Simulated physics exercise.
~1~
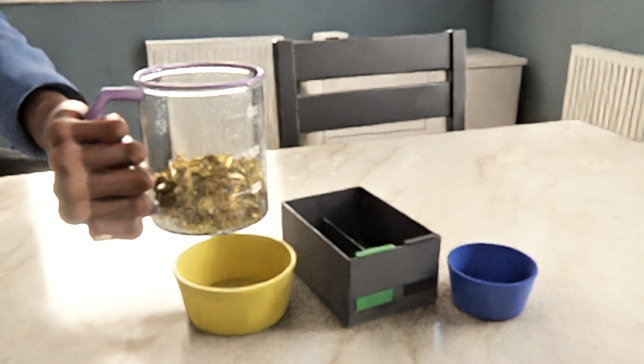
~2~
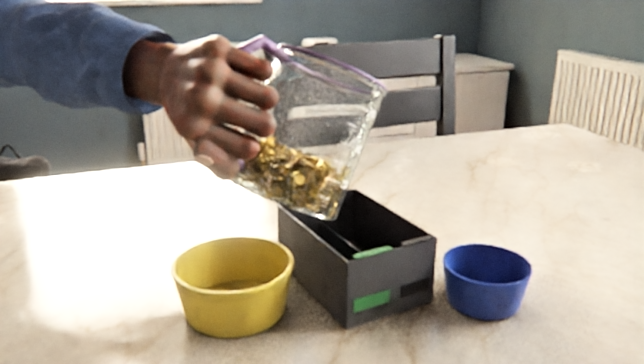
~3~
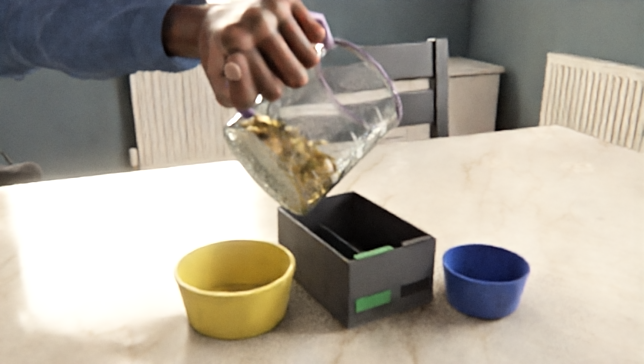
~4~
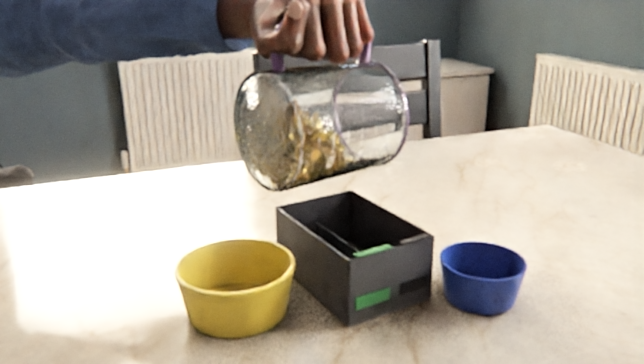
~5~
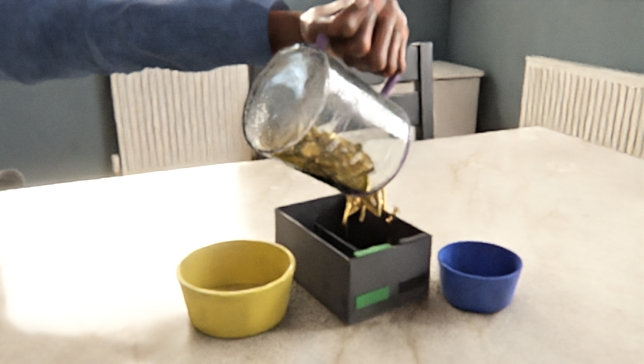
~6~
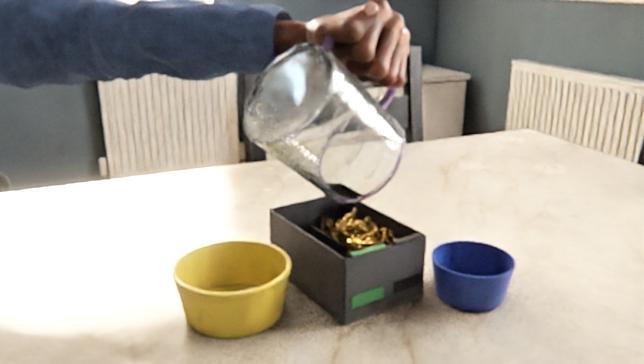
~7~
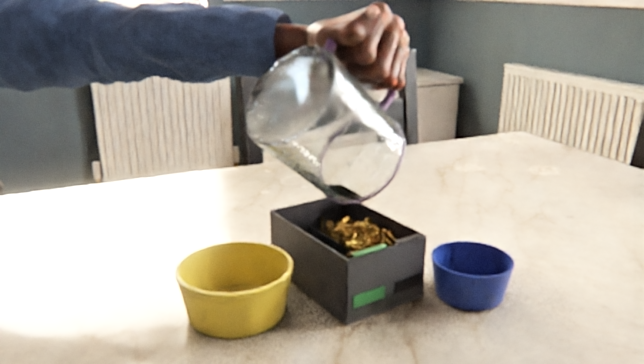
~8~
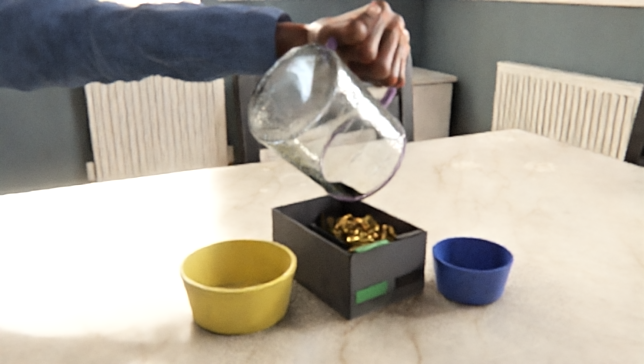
A hand in a blue sleeve holds a clear jug with a purple rim and handle, partly filled with brass-coloured screws, above a pale marble-look table seen from slightly above, with a dark chair and white radiators behind. On the table stand a yellow dish at left, a dark divided tin with green and black patches in the middle, and a blue dish at right. The hand moves the jug right over the tin and tips it steadily onto its side. As it tilts further, the screws slide to the rim and pour into the tin. They settle in a heap, nearly all in the black section, while the emptied jug stays tilted above and both dishes remain empty.
